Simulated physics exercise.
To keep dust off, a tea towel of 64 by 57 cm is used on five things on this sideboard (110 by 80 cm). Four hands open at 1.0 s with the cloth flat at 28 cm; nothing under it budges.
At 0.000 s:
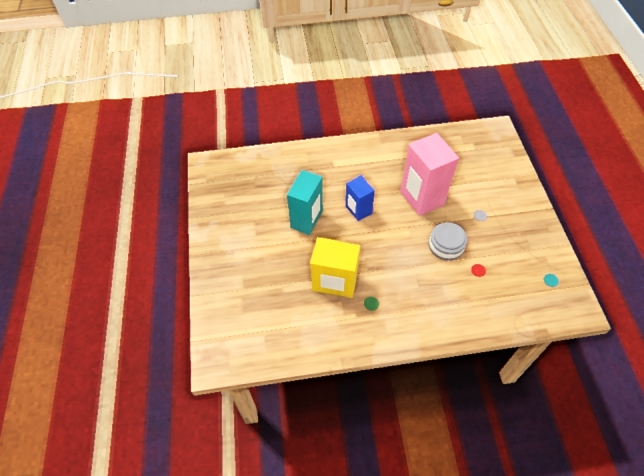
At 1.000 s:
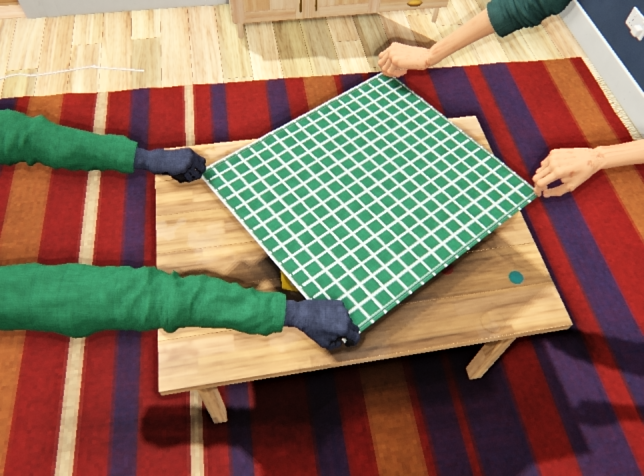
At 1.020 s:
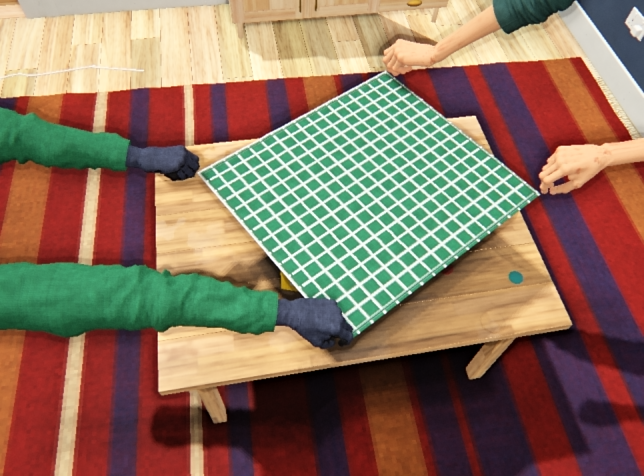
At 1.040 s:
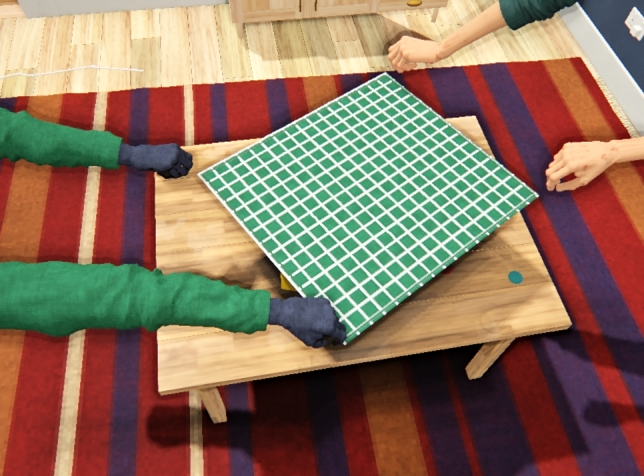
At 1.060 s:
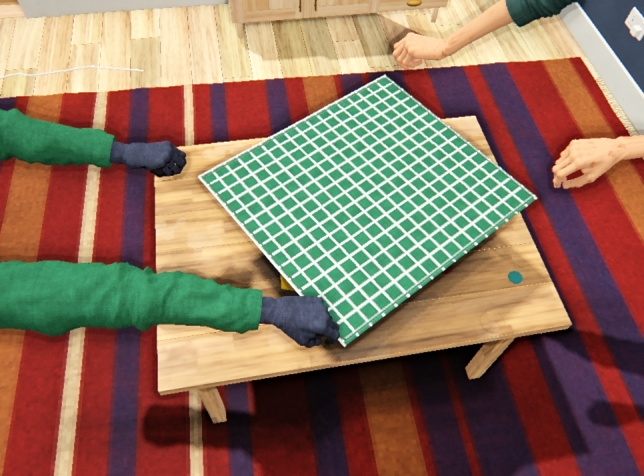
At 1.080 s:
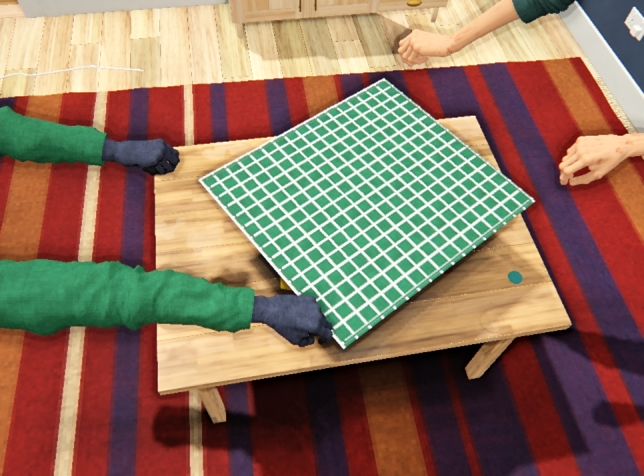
At first, yellow, teal, blue and pink boxes stand on a wooden table among a grey item and small discs. Then four hands hold a green checked cloth flat above them, hiding nearly everything. The hands release it and draw outward a little, while the cloth, still flat, sinks very slightly.
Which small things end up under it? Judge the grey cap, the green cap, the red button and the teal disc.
The grey cap vanishes under it, the green cap ends under the cloth, the red button stays uncovered, the teal disc still shows.
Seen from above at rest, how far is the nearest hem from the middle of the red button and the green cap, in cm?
About 2 cm, 11 cm.
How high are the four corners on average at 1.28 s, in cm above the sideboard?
Some 3 cm up.
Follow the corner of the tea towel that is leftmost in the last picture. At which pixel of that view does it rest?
Near (249, 216).
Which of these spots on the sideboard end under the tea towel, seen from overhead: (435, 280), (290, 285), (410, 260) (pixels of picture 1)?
The first ends under the cloth; the second stays uncovered; the third vanishes under it.
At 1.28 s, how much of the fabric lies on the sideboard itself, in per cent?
About 5 %.
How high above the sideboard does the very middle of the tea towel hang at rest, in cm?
Some 13 cm up.
At 1.3 s, 5 % of it is down, spanning 66 by 58 cm, above grey cap, green cap.
At 1.5 s, 5 % of it is down, spanning 70 by 68 cm, above grey cap, green cap.
At 1.7 s, 5 % of it is down, spanning 66 by 60 cm, above grey cap, green cap.
At 1.9 s, 5 % of it is down, spanning 67 by 63 cm, above grey cap, green cap.
At 2.7 s, 5 % of it is down, spanning 66 by 61 cm, above grey cap, green cap.
